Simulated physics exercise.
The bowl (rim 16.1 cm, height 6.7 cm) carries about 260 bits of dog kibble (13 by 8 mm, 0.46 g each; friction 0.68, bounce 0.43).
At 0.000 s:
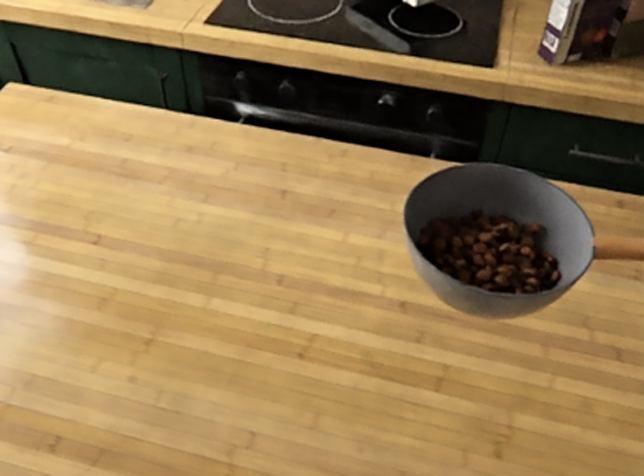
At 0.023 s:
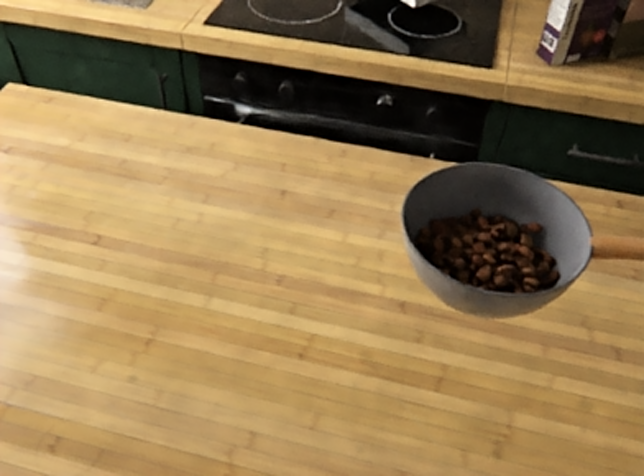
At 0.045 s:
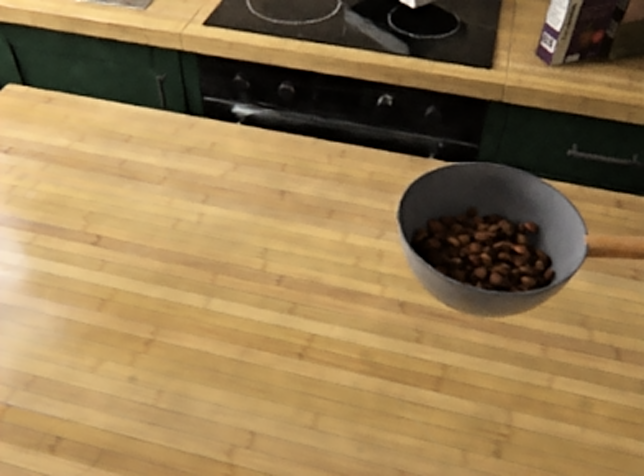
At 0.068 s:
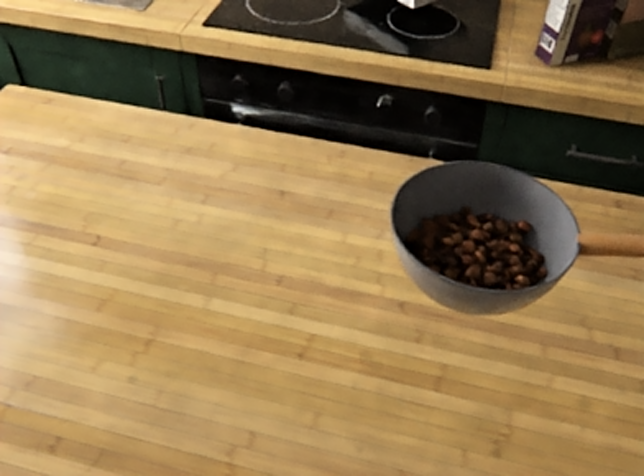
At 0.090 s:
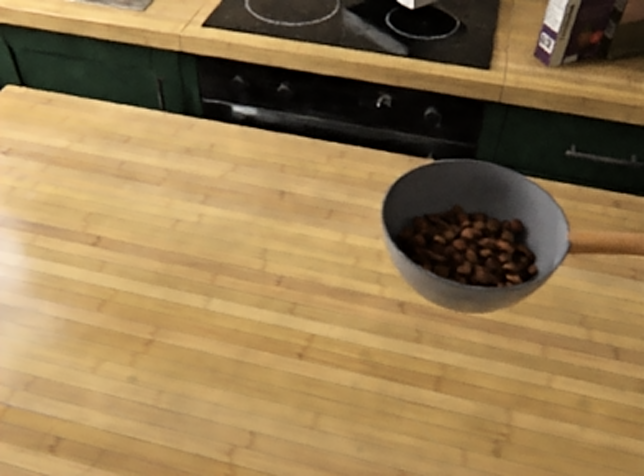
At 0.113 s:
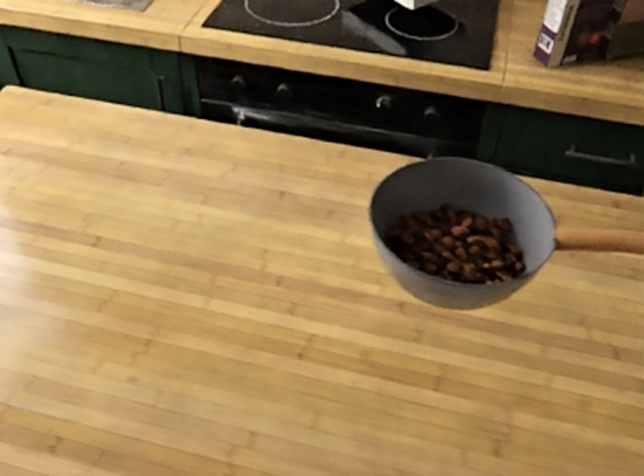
In a kitchen, a gray bowl of brown kibble moves slightly left above a wooden counter.
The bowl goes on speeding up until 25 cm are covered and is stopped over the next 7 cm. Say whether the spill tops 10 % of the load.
Lost no.
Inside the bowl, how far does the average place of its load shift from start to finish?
Roughly 2.0 cm.
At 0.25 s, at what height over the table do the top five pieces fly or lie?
About 22 cm.
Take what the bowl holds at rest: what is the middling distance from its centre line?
About 4.0 cm.
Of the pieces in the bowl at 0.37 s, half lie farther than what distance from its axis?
Some 4.0 cm.
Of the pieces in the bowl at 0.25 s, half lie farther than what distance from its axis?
Some 4.0 cm.
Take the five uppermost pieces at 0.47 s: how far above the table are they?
Some 24 cm.
After 0.25 s, tilt 0 degrees; bowl 100 %; middle of all pieces near (334, 231).
After 0.37 s, tilt 0 degrees; bowl 100 %; middle of all pieces near (178, 200).
After 0.47 s, tilt 0 degrees; bowl 100 %; middle of all pieces near (140, 190).
Then, at 0.57 s, tilt 0 degrees; bowl 100 %; middle of all pieces near (141, 191).
In the end, at 0.9 s, bowl 100 %.
